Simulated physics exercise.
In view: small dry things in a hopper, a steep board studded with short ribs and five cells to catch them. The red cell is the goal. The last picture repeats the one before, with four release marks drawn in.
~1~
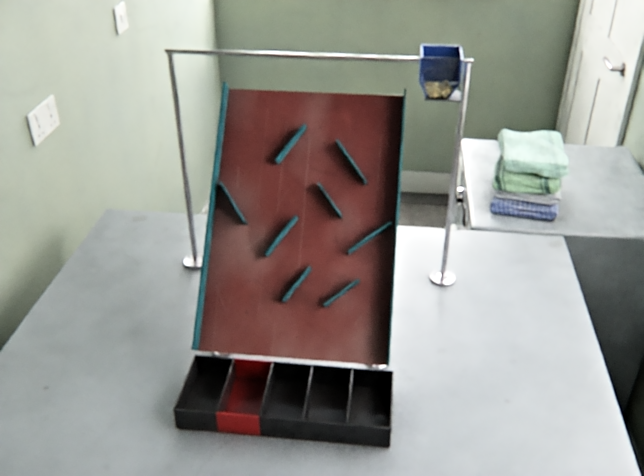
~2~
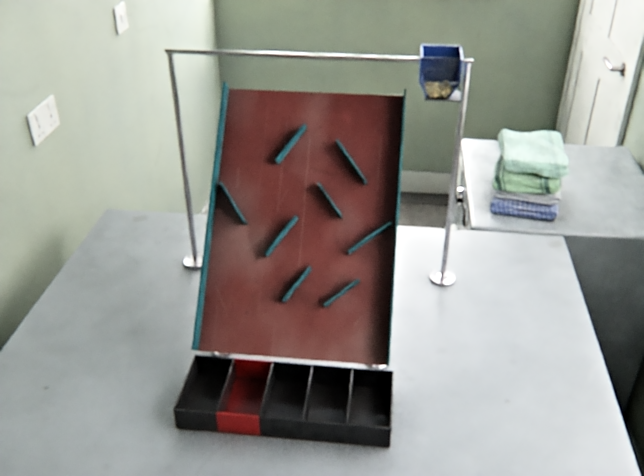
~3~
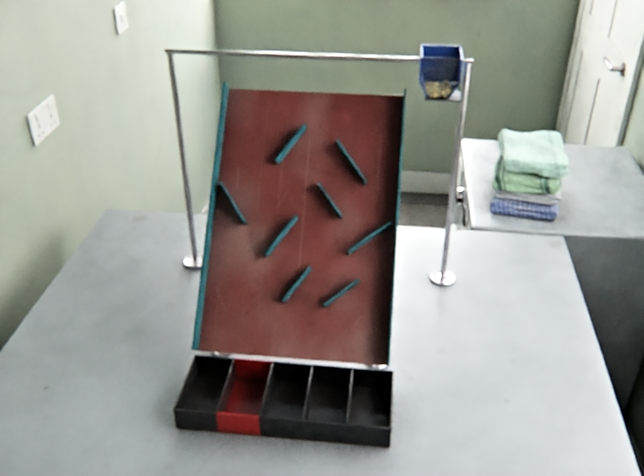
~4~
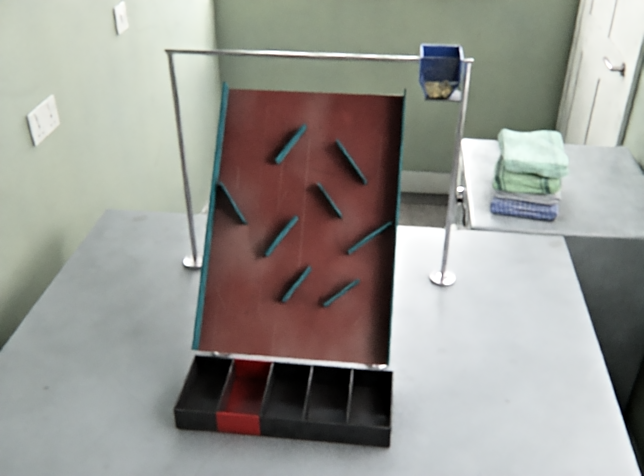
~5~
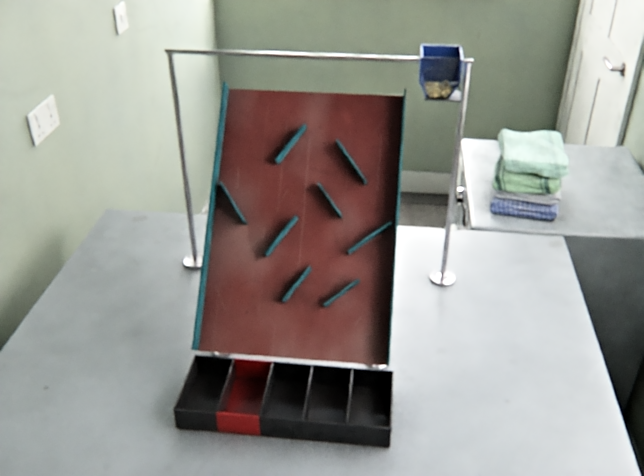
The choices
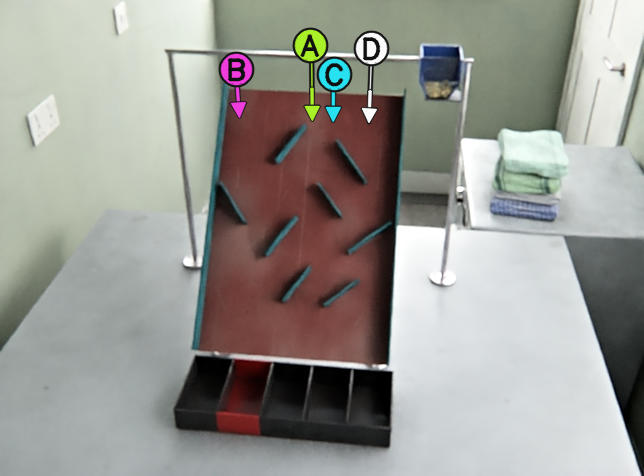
To begin with, a steep reddish board with short teal ribs stands on a grey table above a row of dark cells, one of them red, with a small blue hopper on the rail at upper right. Nothing visibly moves after that; the hopper, board and cells stay still throughout.
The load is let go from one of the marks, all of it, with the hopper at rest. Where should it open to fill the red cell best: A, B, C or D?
The best mark is B.
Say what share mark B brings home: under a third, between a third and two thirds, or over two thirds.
It is between a third and two thirds.
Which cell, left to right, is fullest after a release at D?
The third.
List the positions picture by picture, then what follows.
The first picture shows hopper near (438, 86), soya beans, door shut.
The second picture shows ribs (276, 160) to (305, 124), (337, 139) to (366, 180), (219, 181) to (244, 222).
The third picture shows ribs (318, 183) to (341, 215), (265, 254) to (296, 216), (348, 252) to (392, 221).
The fourth picture shows ribs (282, 301) to (310, 267), (324, 305) to (359, 279).
The fifth picture shows red cell near (238, 423), number 2 of 5 from the left.
On the marked copy, mark A meets the board at (312, 115); mark B meets the board at (239, 112); mark C meets the board at (333, 116); mark D meets the board at (369, 117).
If A is chosen, close to a quarter in the red cell, close to two thirds in other cells, a small share outside the box.
If B is chosen, close to a third in the red cell, close to a third in other cells, a small share held on the board, close to a quarter outside the box.
If C is chosen, close to a quarter in the red cell, close to two thirds in other cells, a small share outside the box.
If D is chosen, close to a quarter in the red cell, close to two thirds in other cells, a small share held on the board, only a few outside the box.
